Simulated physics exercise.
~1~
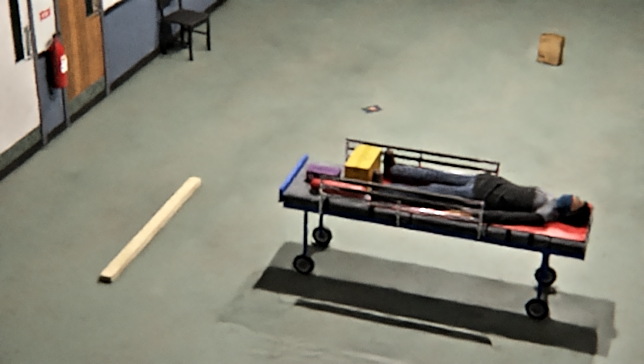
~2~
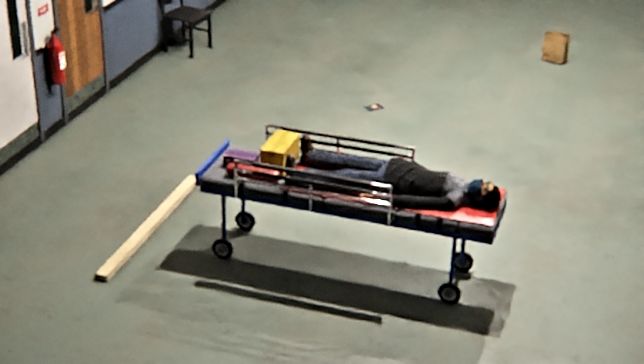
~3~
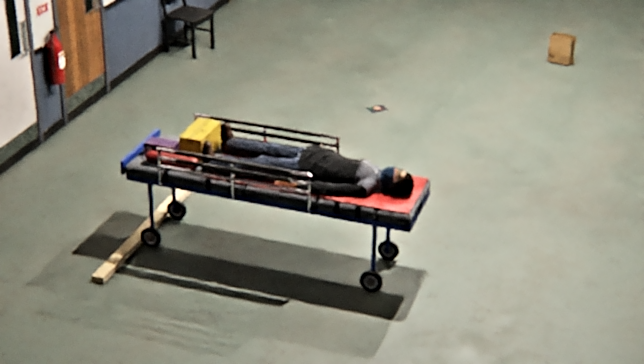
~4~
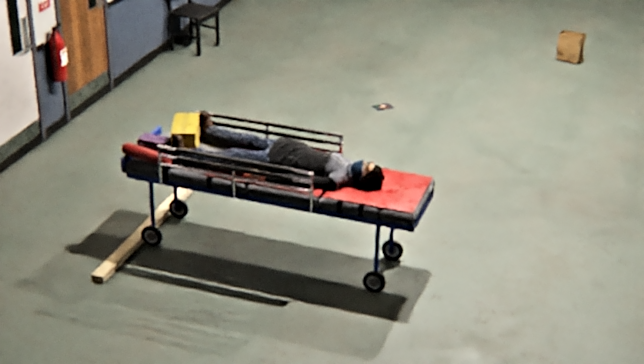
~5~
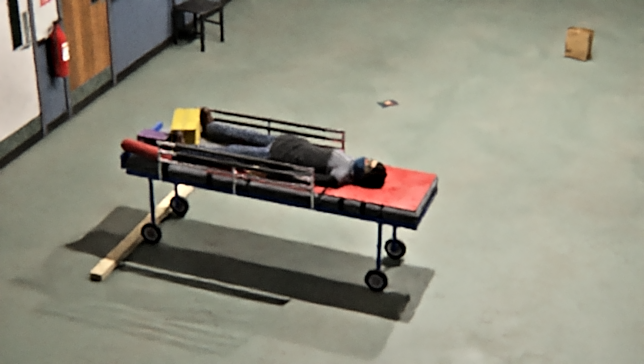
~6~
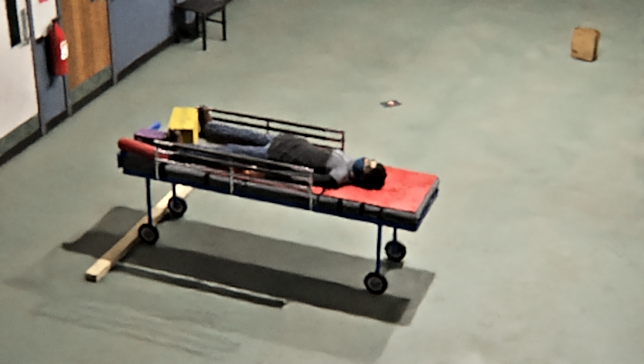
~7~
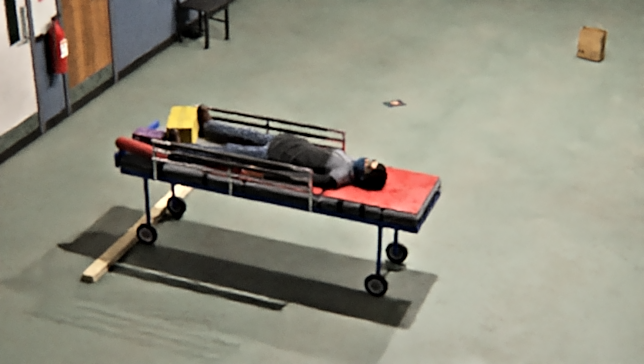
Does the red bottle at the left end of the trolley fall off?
No, the red bottle stays on the trolley after it stops at the sill.
